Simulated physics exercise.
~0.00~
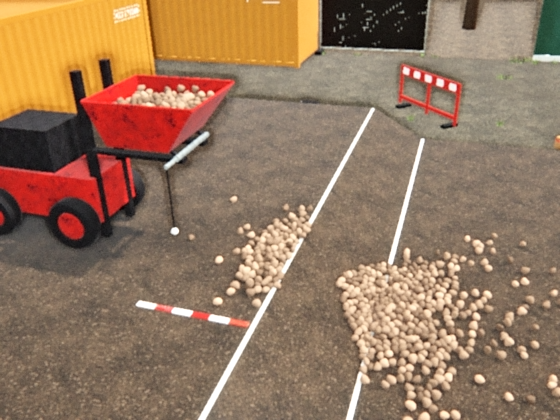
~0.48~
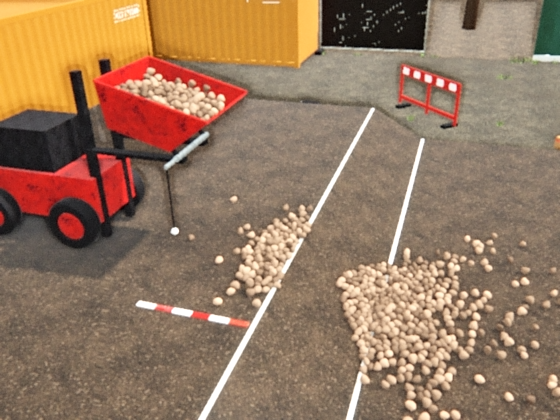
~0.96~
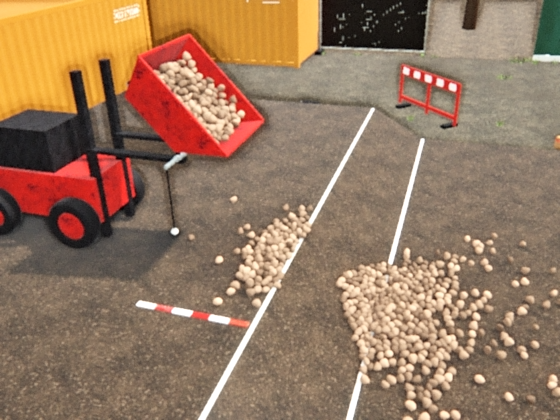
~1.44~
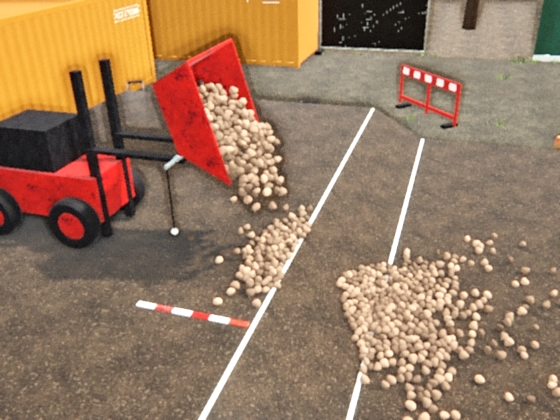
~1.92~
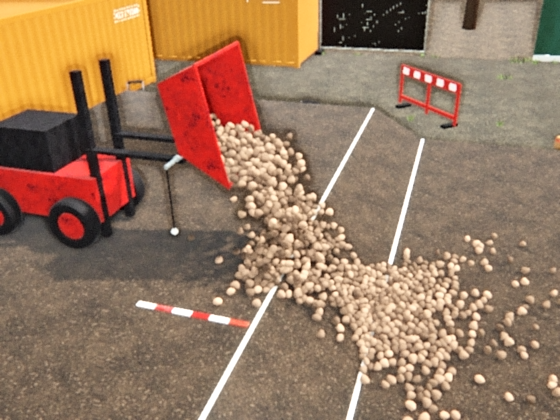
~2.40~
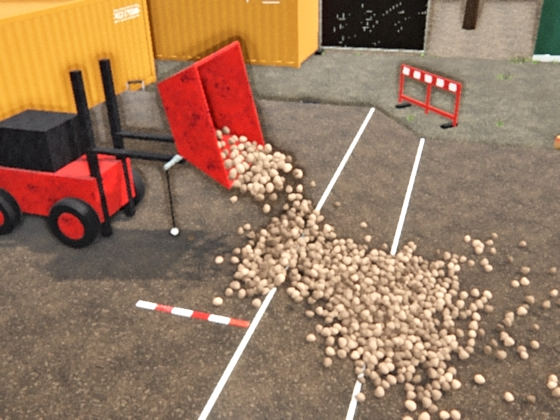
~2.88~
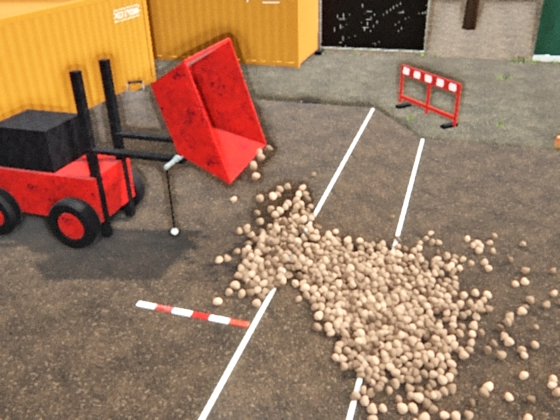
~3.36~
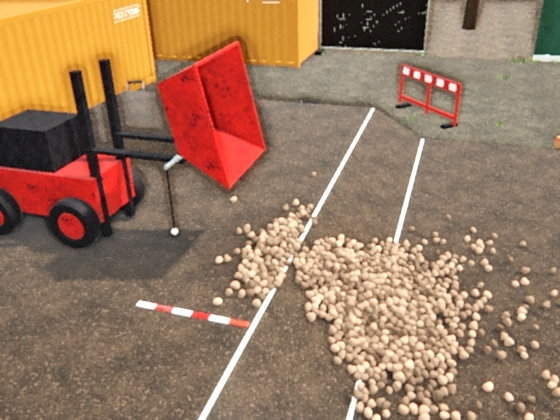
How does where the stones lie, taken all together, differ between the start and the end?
At the start many of the stones are up in the red skip on the left, with the rest loose on the ground. By the end they all lie on the ground, so their middle is farther right and lower down.
